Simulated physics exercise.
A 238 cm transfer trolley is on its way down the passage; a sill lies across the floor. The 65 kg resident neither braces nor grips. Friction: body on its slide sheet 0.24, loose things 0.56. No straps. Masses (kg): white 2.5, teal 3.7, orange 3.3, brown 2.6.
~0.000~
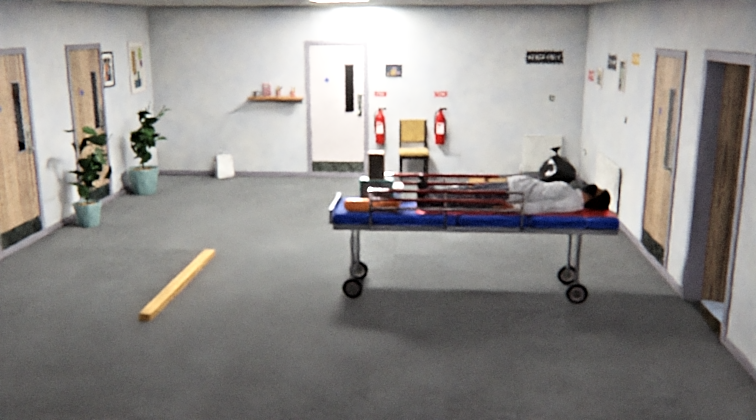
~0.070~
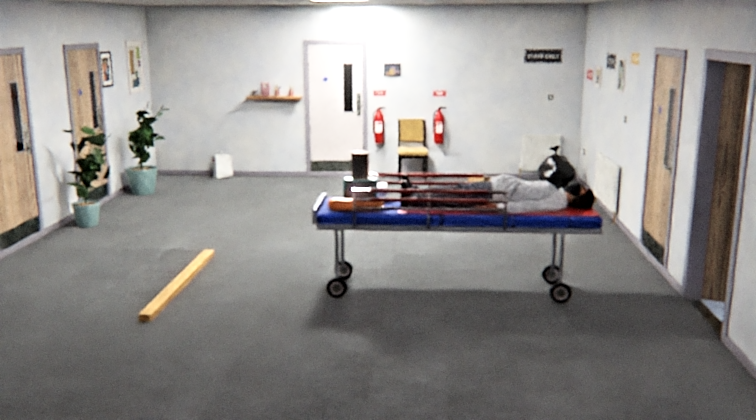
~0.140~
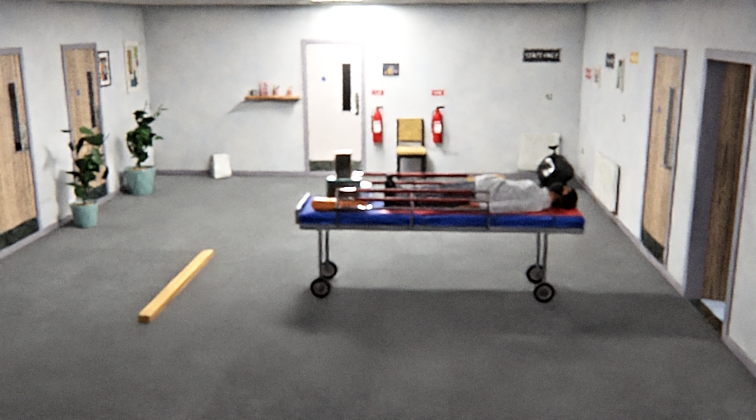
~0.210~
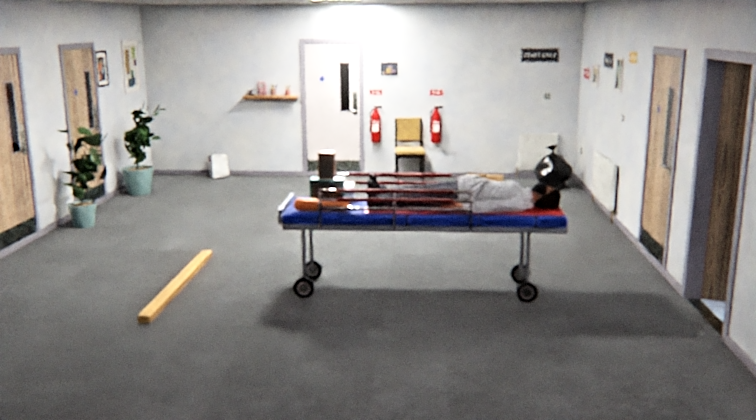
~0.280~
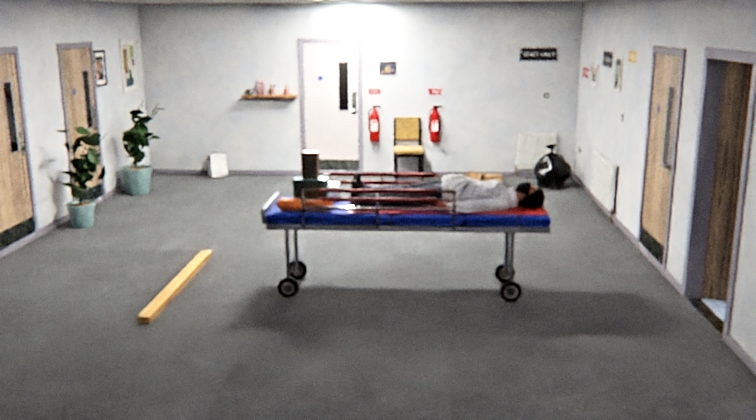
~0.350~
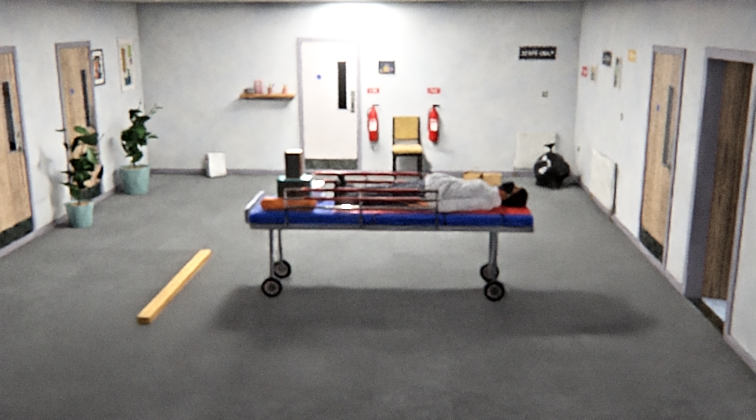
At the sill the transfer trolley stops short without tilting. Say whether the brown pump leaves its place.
The brown pump drops off.
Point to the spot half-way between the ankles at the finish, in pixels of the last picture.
Near (211, 196).
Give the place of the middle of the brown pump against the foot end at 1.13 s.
About 10 cm past it.
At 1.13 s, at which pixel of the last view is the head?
At about (373, 195).
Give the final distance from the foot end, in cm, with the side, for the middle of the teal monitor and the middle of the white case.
Teal monitor 20 short, white case 20 short.
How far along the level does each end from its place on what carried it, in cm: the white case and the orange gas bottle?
About: White case 30, orange gas bottle 10.
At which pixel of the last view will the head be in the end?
Around (373, 195).
The jolt is at 0.73 s.
After 0.88 s the brown pump is 14 cm short of the foot end, tilted 0°, near (177, 163) in the last picture's view; the left ankle 54 cm short of the foot end.
After 1.13 s the brown pump is 9 cm past the foot end, tilted 90°, near (152, 168) in the last picture's view; the left ankle 41 cm short of the foot end.
After 1.43 s the brown pump is 34 cm past the foot end, tilted 115°, near (131, 252) in the last picture's view; the left ankle 41 cm short of the foot end.
When all is still (1.7 s), white case stays on; teal monitor stays on; orange gas bottle stays on; brown pump drops off; left ankle stops short of the foot end.
